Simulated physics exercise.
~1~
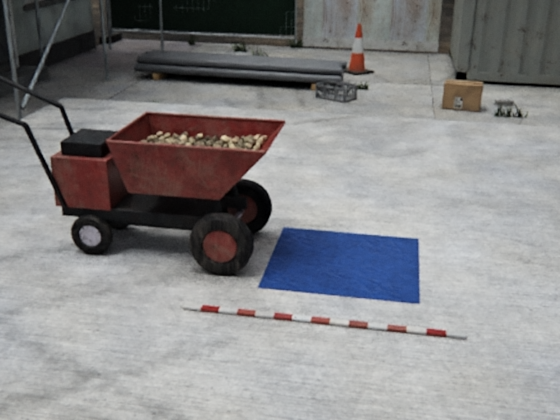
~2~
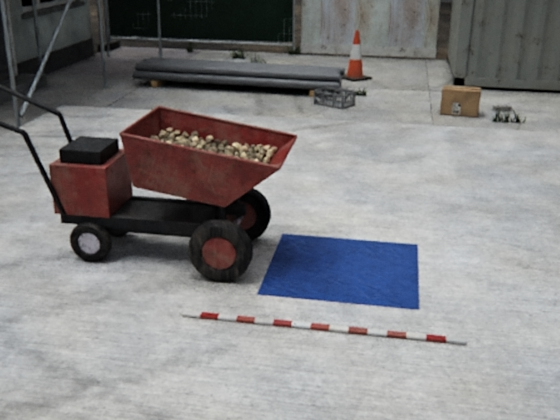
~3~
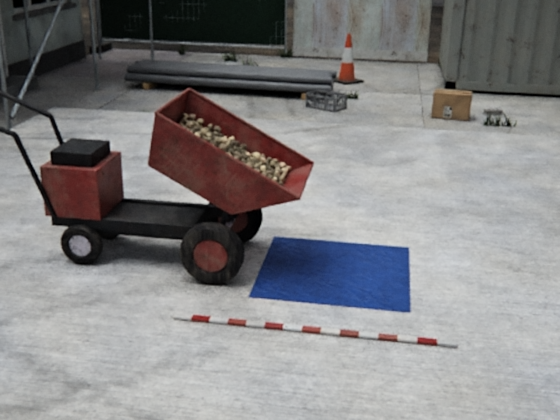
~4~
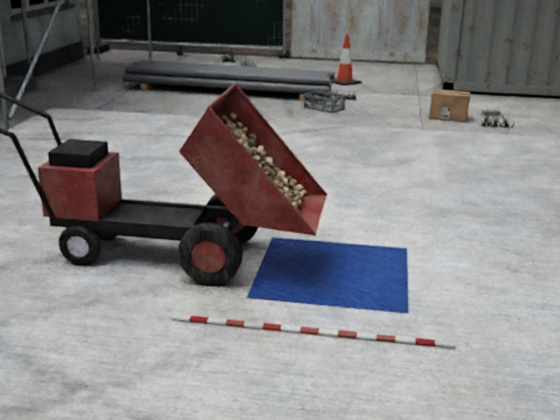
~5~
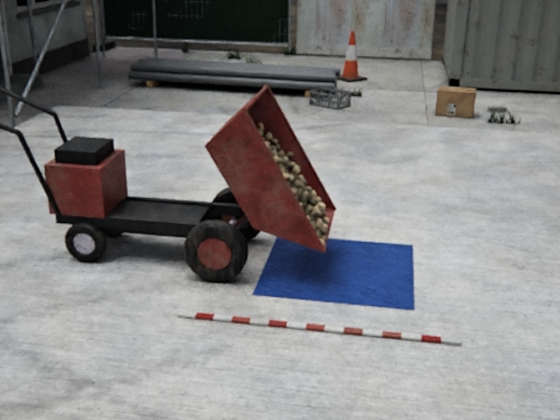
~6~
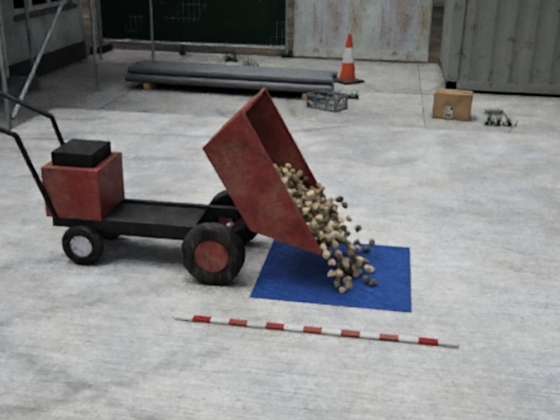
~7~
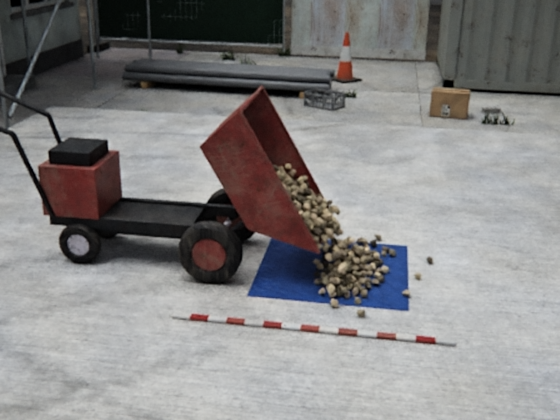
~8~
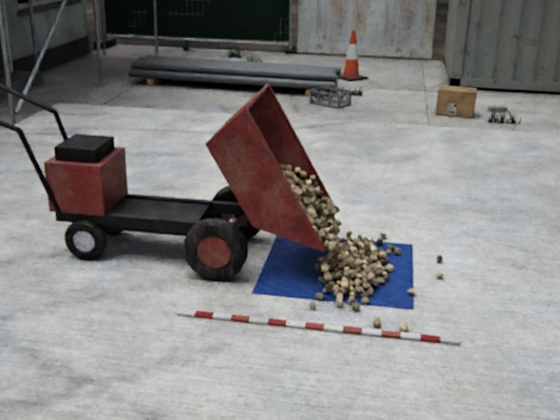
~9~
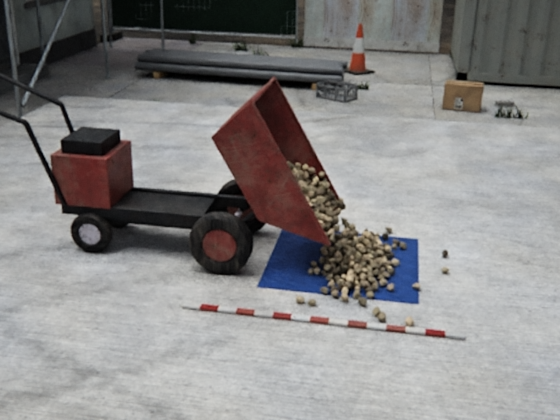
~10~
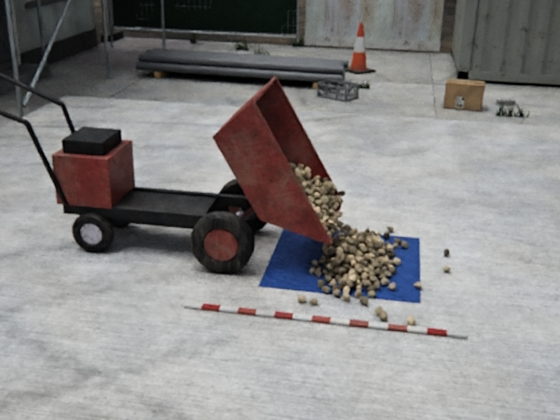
A red powered barrow with black wheels, its tray heaped with pale and brown stones, stands at the left of a grey concrete yard, seen from slightly above by a gently swaying camera. A blue sheet lies ahead of it on the right, with a red-and-white striped pole in front and pipes and an orange cone behind. The tray tips steeply forward to the right while the barrow stays put. Stones then pour over its lower lip, spreading into a pile on the sheet, a few scattering beyond. Finally the tray stays raised, many stones still inside.
